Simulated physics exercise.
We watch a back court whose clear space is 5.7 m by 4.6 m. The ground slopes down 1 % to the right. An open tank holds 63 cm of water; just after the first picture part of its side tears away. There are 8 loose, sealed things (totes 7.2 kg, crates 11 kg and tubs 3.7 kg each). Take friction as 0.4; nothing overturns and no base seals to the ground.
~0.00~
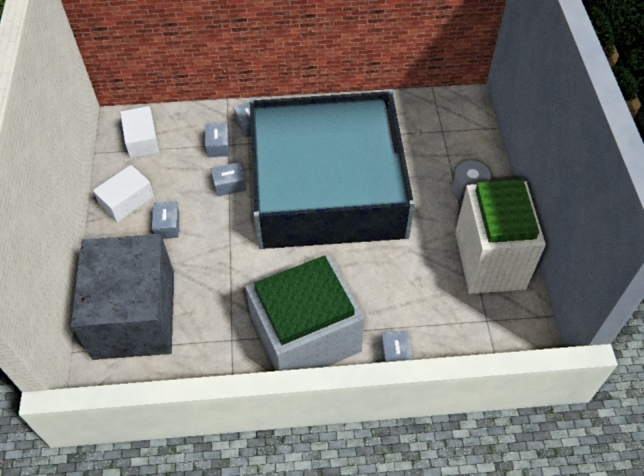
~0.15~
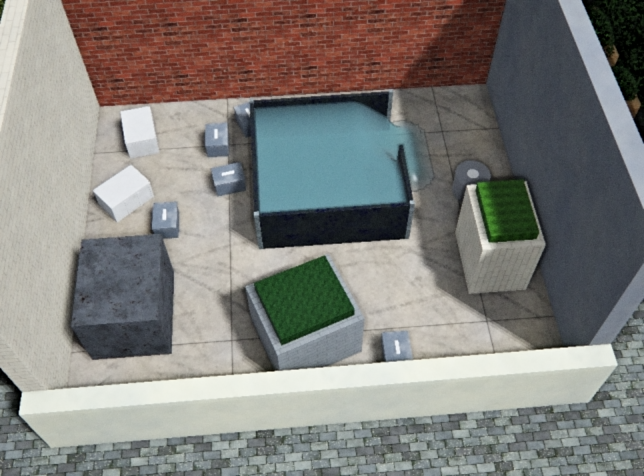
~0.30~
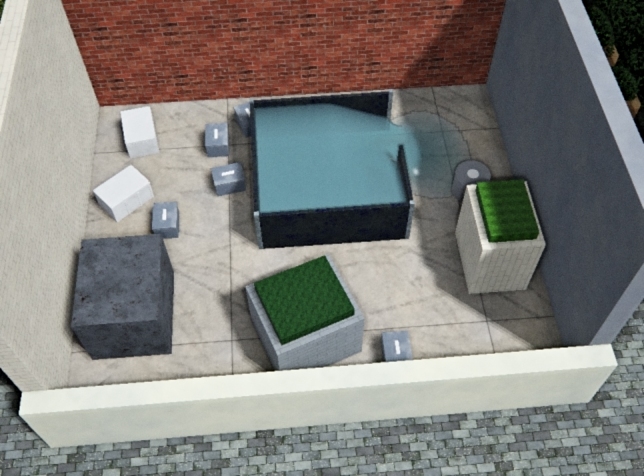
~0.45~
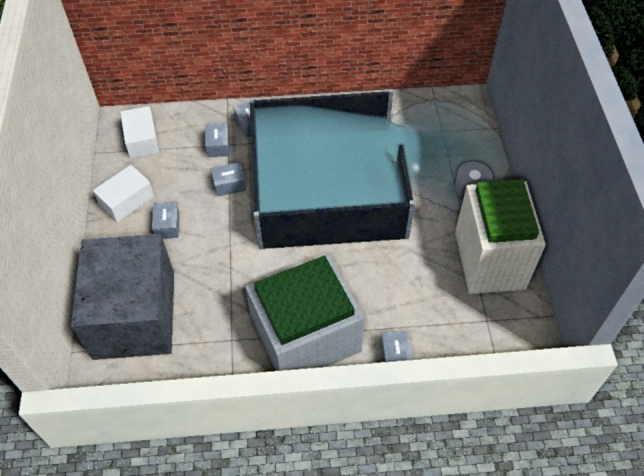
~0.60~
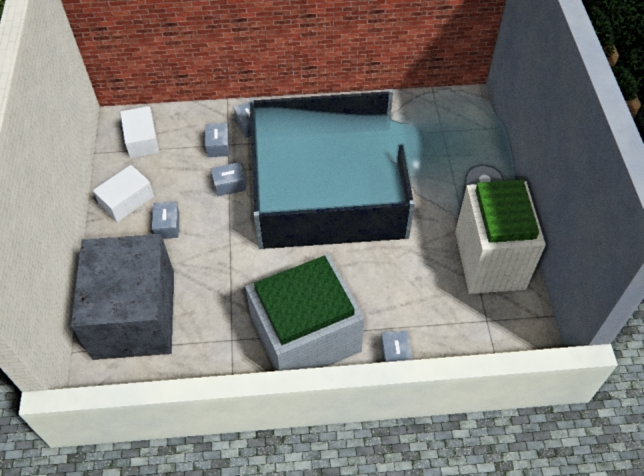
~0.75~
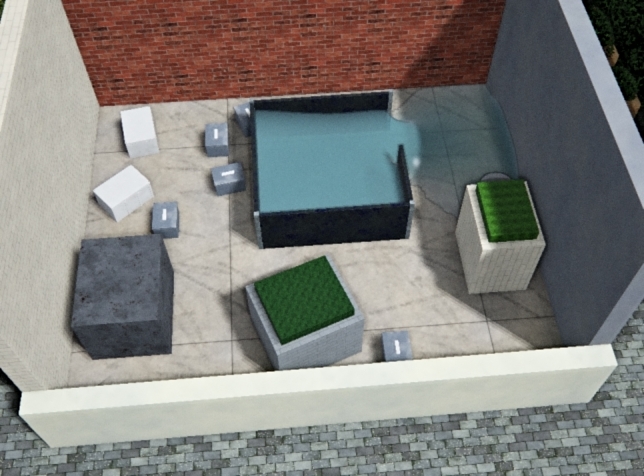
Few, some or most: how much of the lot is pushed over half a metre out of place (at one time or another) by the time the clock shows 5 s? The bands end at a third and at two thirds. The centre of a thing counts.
Share: One to two thirds.
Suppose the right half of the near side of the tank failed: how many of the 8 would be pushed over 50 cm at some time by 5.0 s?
In that case 2 of them.
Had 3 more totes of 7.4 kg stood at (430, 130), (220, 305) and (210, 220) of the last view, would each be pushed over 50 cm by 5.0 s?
In turn: Over, less, under.
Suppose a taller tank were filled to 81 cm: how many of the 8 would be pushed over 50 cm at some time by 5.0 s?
Then 6.
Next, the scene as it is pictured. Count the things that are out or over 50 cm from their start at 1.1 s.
1 of them.
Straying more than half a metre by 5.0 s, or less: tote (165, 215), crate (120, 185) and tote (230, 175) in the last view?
In that order: Less, less, under.
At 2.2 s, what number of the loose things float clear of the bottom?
1 of them.
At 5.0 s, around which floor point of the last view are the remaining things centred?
Near (213, 202).
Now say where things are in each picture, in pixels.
A tub at (473, 174) rests on the ground; a tote at (397, 348) rests on the ground; water covers 3.2 m2; 0 of 8 have shifted, in the first frame.
A tub at (473, 174), on the bottom; a tote at (397, 348), on the bottom; 3.8 m2 under water; 0 of 8 have shifted, in the second frame.
A tub at (473, 174), on the bottom; a tote at (397, 348), on the bottom; 4.5 m2 under water; 0 of 8 have shifted, in the third frame.
A tub at (475, 175) rests on the ground, 3 cm from its start; a tote at (397, 348) rests on the ground; 5.5 m2 under water; 0 of 8 have shifted, in the fourth frame.
A tub at (485, 180), on the bottom, 17 cm from its start; a tote at (397, 348), on the bottom; water covers 6.1 m2; 1 of 8 have shifted, in the fifth frame.
A tub at (498, 187) rests on the ground, 36 cm from its start; a tote at (397, 348) rests on the ground; 6.5 m2 under water; 1 of 8 have shifted, in the sixth frame.
After 1.1 s 1 of 8 are over 50 cm from their spots; 0 afloat.
After 2.2 s 1 of 8 are over 50 cm from their spots; 1 afloat.
After 3.5 s 1 of 8 are over 50 cm from their spots; 1 afloat.
After 5.0 s 4 of 8 are over 50 cm from their spots, and 4 have been at some point; 3 afloat.
